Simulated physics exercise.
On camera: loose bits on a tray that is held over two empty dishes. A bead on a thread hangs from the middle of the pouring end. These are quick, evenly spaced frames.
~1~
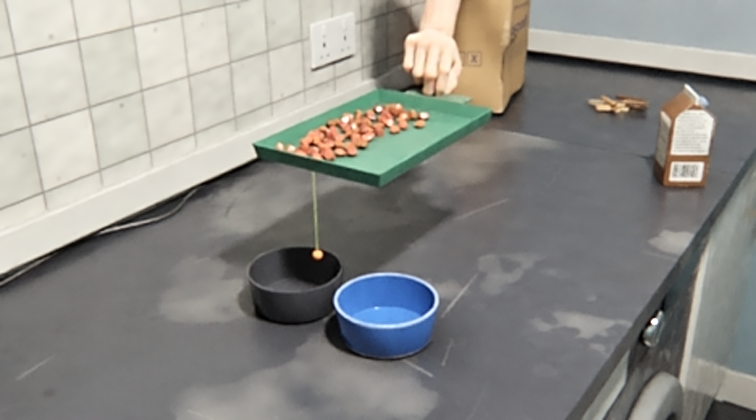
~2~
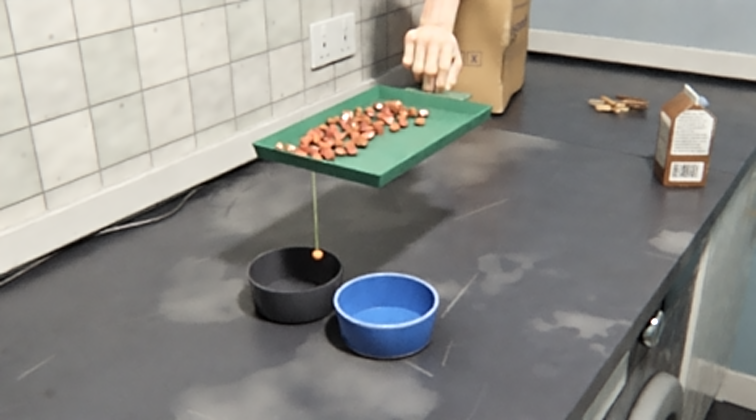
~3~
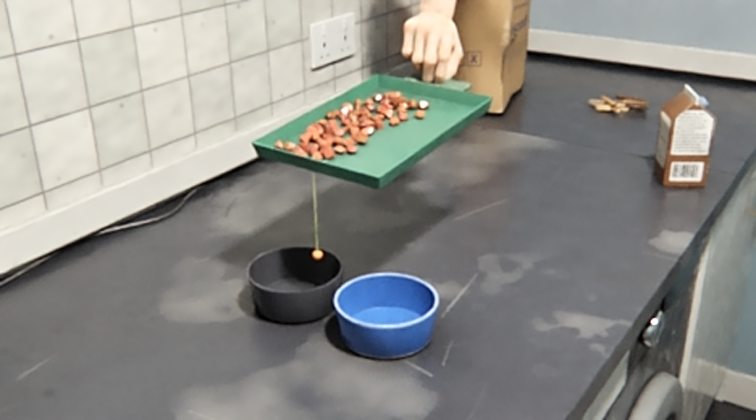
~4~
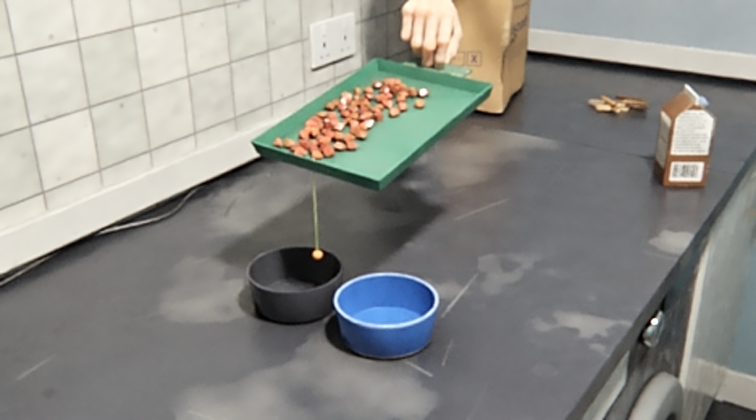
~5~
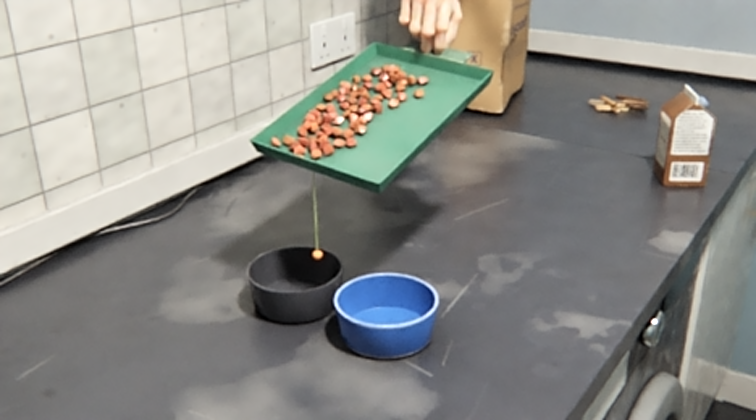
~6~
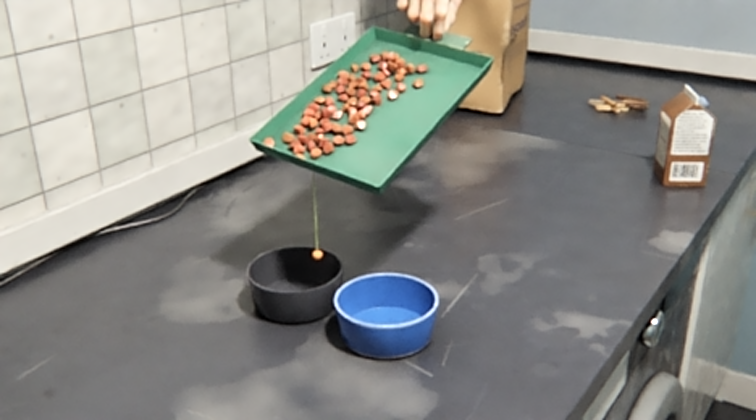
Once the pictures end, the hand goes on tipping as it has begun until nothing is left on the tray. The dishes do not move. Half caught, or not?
Together they catch more than half.
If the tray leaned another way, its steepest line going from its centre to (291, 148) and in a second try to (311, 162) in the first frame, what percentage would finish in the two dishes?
First some 30, then 50 per cent.
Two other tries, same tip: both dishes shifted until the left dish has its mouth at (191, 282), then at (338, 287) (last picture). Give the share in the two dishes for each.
Near 10 % and 80 %.
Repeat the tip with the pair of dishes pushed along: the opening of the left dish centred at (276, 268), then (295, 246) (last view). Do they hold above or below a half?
At the first place above a half, at the second not half.
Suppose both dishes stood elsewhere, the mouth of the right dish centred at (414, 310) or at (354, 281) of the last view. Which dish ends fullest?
One: The dish on the left. Two: The right one.
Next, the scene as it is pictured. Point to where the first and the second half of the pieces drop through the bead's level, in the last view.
First near (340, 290), later near (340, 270).
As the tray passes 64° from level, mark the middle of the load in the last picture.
Around (337, 165).
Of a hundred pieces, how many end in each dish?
Left dish near 10 in a hundred; right dish near 50.
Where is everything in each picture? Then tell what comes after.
Corners of the pouring end at (257, 143) and (379, 172), level; middle of the load at (356, 132), bits of crushed brick; left dish at (265, 302); right dish at (358, 337); bead on its thread at (317, 255), in the first frame.
Corners of the pouring end at (256, 143) and (378, 173), level; middle of the load at (355, 130), in the second frame.
Corners of the pouring end at (256, 142) and (378, 175), tipped barely, lowest at the right corner; middle of the load at (355, 125), in the third frame.
Corners of the pouring end at (255, 140) and (378, 177), tipped a little, lowest at the right corner; middle of the load at (355, 117), in the fourth frame.
Corners of the pouring end at (254, 139) and (378, 180), tipped clearly, lowest at the right corner; middle of the load at (354, 109), in the fifth frame.
Corners of the pouring end at (254, 138) and (378, 183), tipped clearly, lowest at the right corner; middle of the load at (353, 102); left dish at (265, 302); right dish at (358, 337), in the sixth frame.
Soon after the last picture, tray tipped steeply; most on the tray; a small part in the air.
A little later, tray tipped past a quarter turn; about a third on the tray; about a third in the right dish; a stray few in the left dish; about a quarter outside both; a small part in the air.
Later still, tray tipped past a quarter turn; about half in the right dish; a small part in the left dish; about a third outside both.
At rest, tray tipped past a quarter turn; about half in the right dish; a small part in the left dish; about a third outside both.
